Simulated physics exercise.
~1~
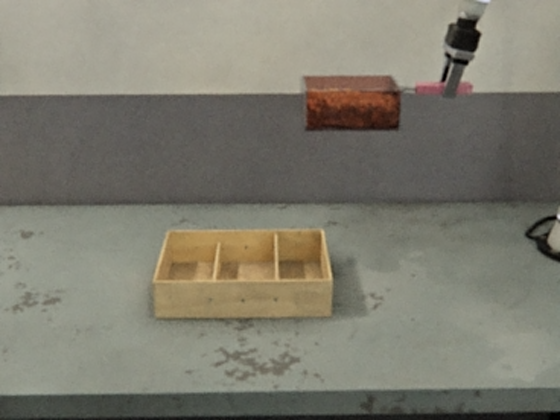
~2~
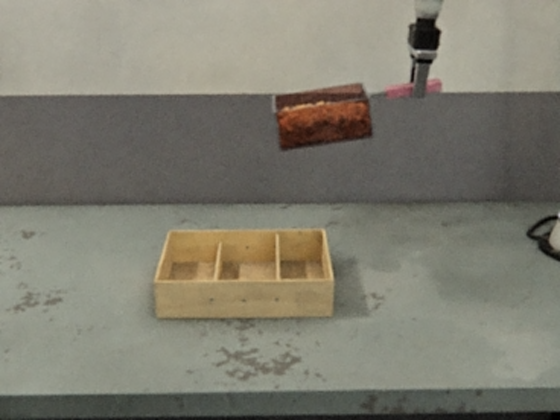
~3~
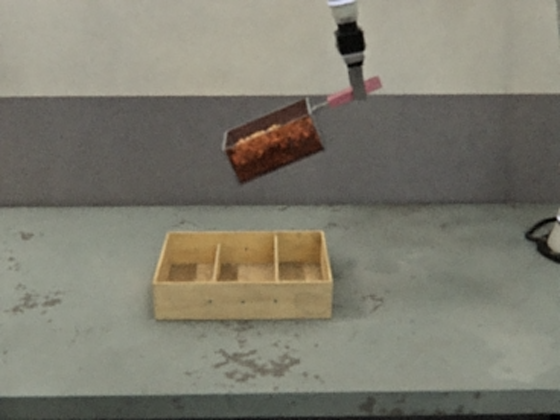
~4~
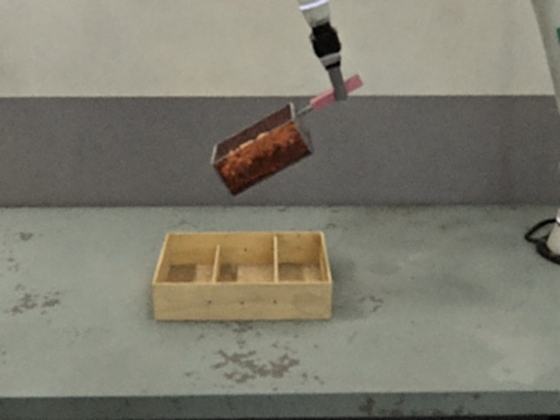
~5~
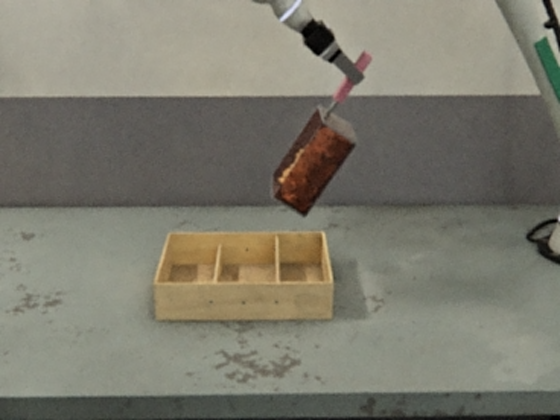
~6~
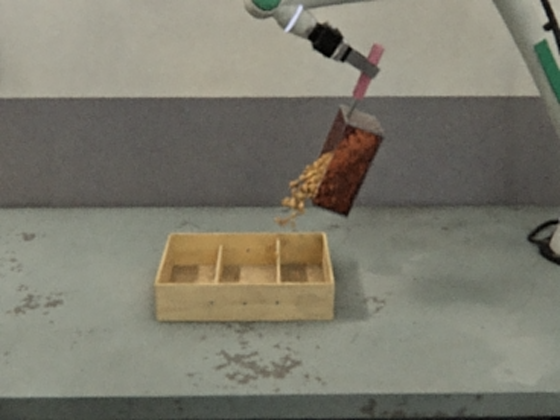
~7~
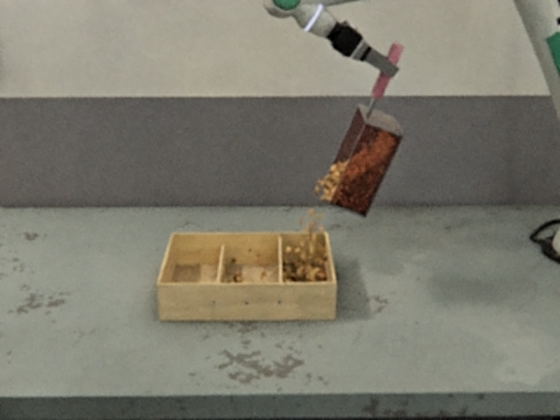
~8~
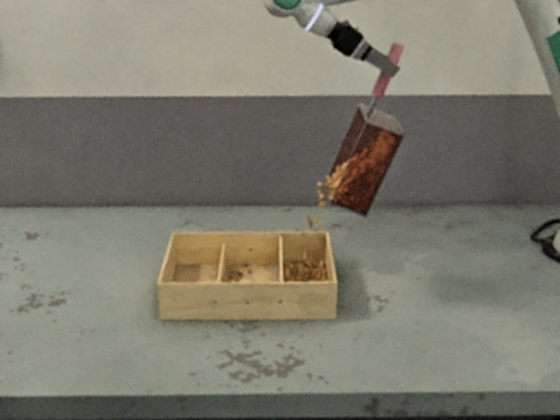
A robot arm tips a reddish-brown box, spilling chickpeas mostly into the wooden crate's right section.
